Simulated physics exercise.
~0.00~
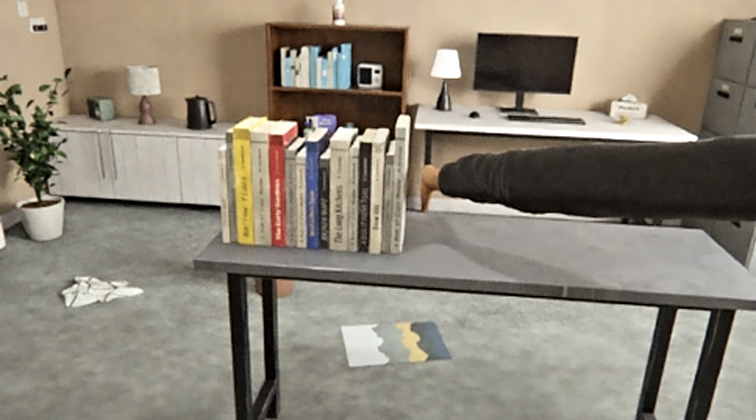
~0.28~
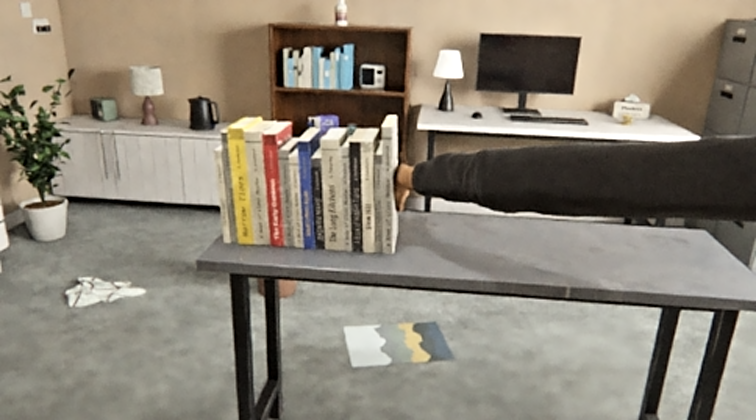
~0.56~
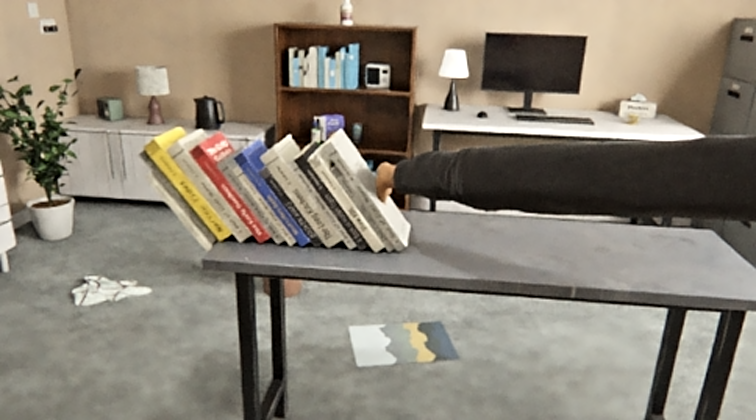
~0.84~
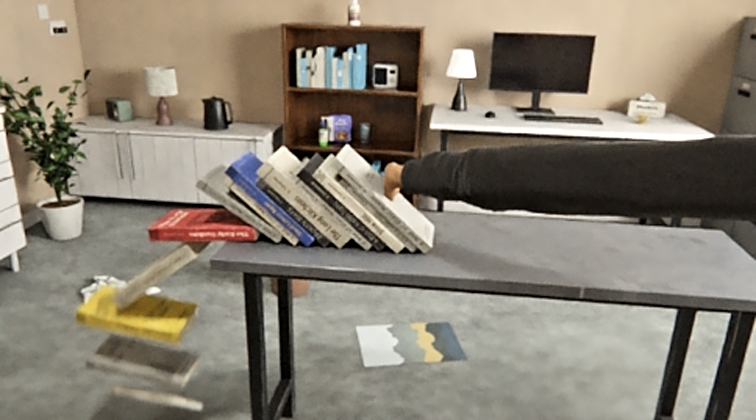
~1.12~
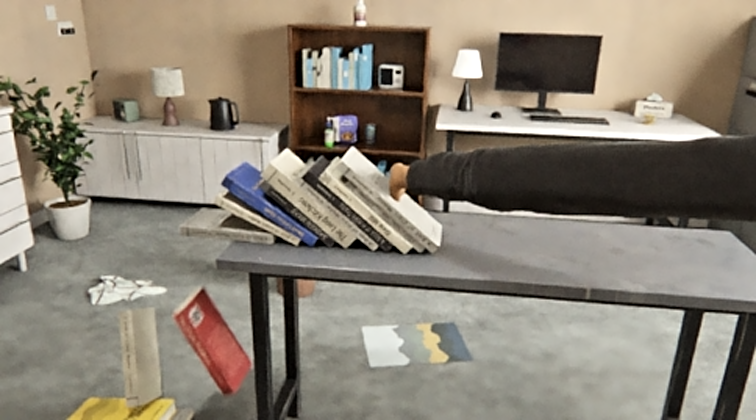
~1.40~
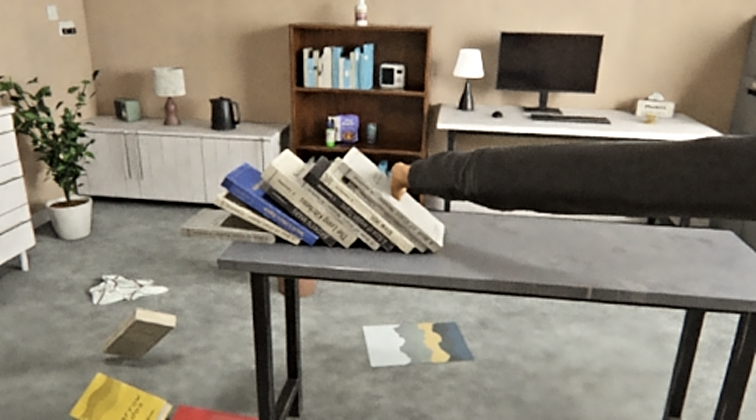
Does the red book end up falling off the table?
Yes, the red book goes over the left end of the table and drops toward the floor.
